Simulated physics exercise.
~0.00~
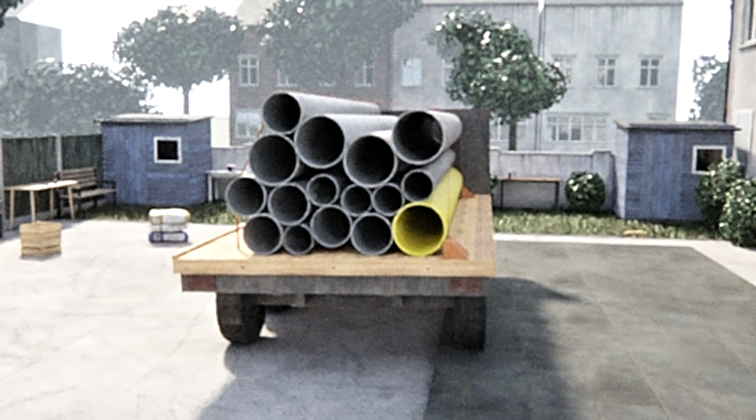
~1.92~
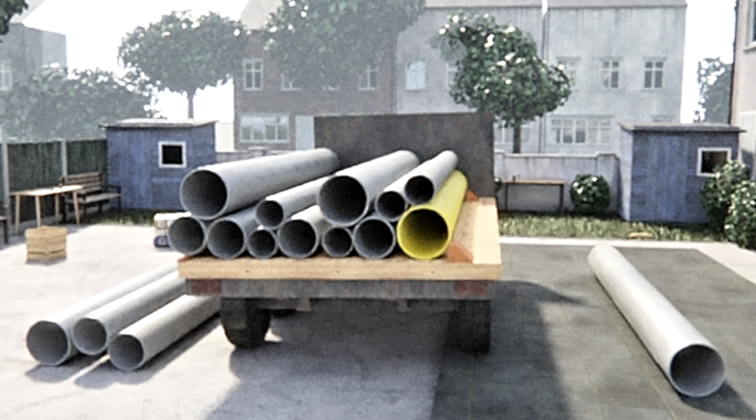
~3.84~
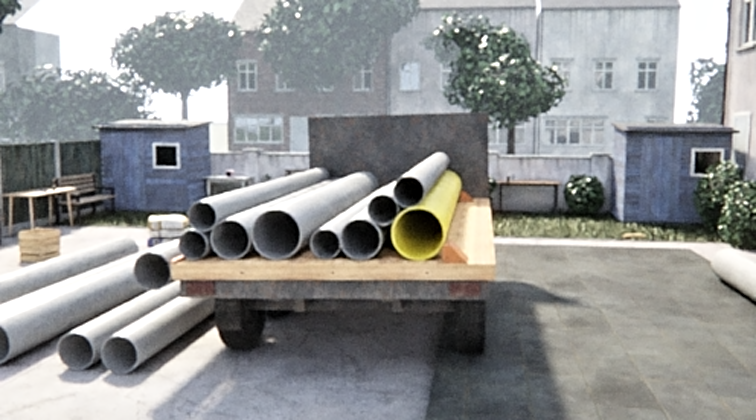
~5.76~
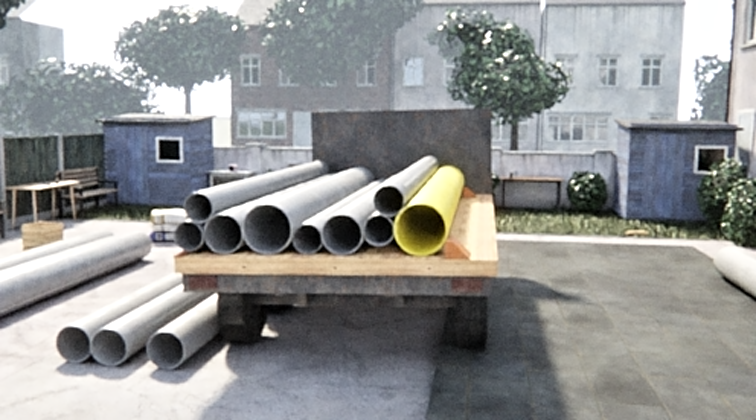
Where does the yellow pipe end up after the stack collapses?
It stays on the trailer deck, towards the right side, with several grey pipes still lying to its left.
